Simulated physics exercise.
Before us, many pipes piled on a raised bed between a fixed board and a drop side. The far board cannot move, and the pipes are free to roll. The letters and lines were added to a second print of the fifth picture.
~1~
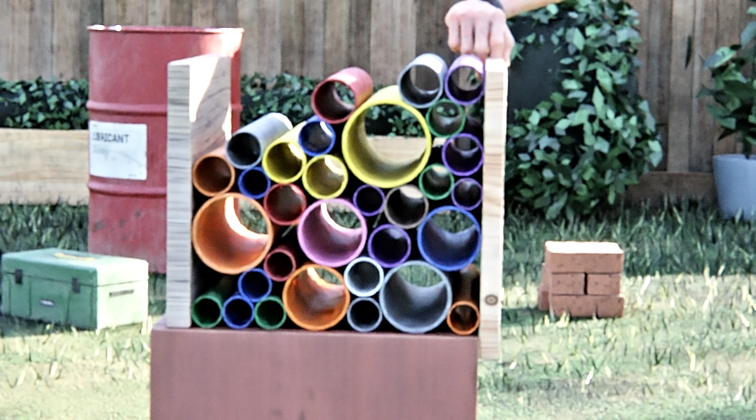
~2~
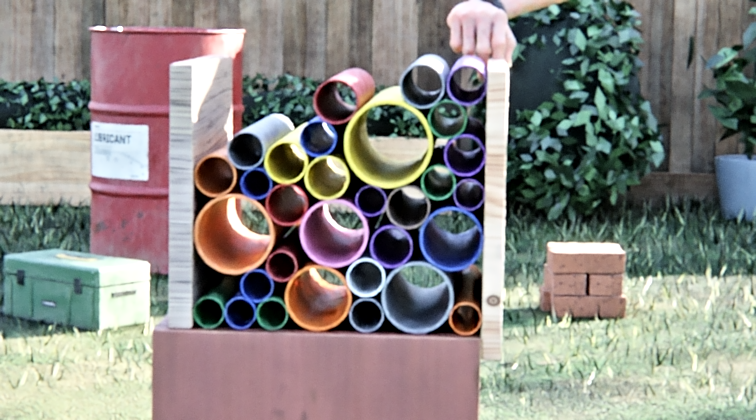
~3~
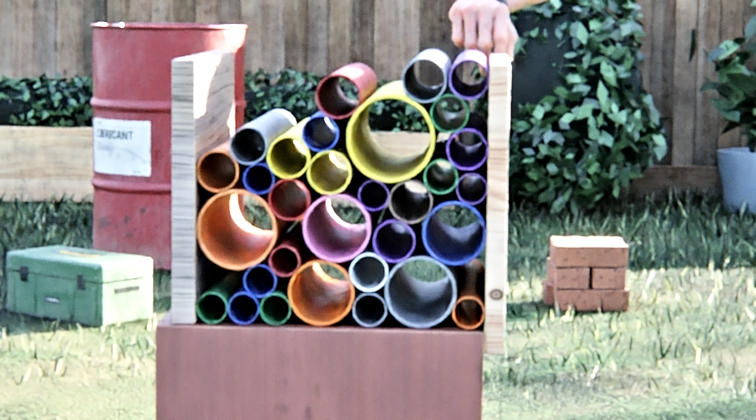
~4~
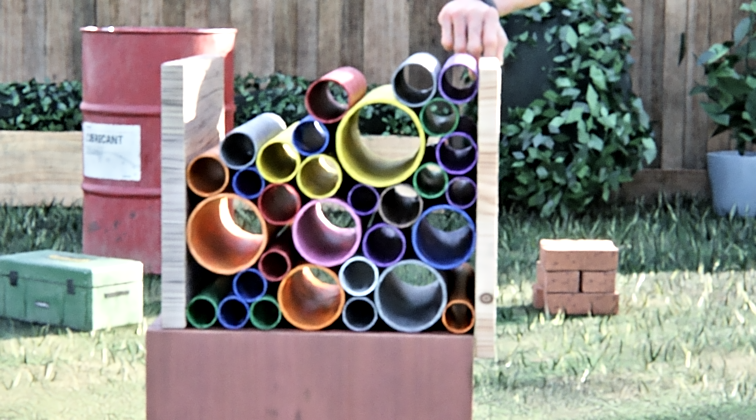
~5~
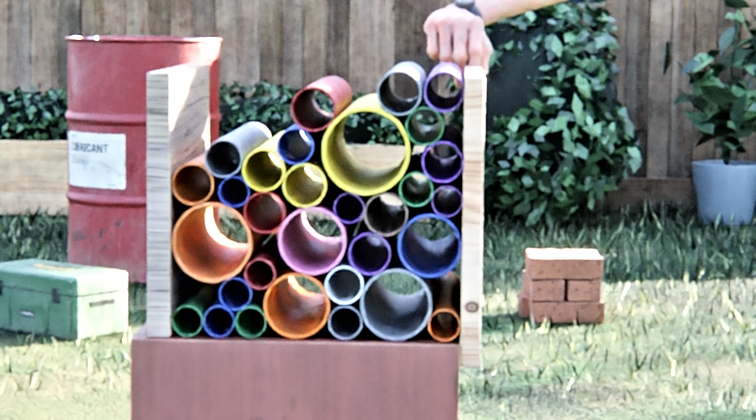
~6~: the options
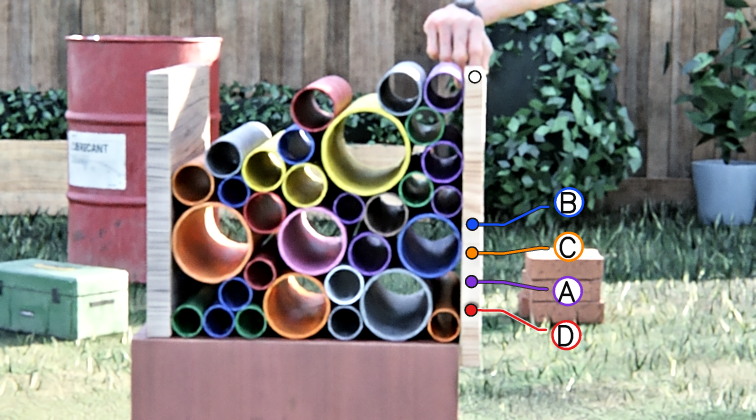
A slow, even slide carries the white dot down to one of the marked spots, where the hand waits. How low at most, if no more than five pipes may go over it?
The lowest mark that will do is A.
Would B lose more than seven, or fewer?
It loses fewer than seven.
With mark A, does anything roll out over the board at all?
Yes.
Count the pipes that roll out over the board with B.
It comes to four.
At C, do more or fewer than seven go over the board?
At C, fewer than seven.
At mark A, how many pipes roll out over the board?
The count is five.
On the copy, A at (471, 282); B at (472, 224); C at (472, 253); D at (471, 310); the white dot at (475, 77).
On A. First, top of the board (464, 164).
Then, top of the board (462, 262).
Finally, top of the board (462, 280), five out over the board.
By contrast, B four out over the board; C five out over the board; D more than five out over the board.
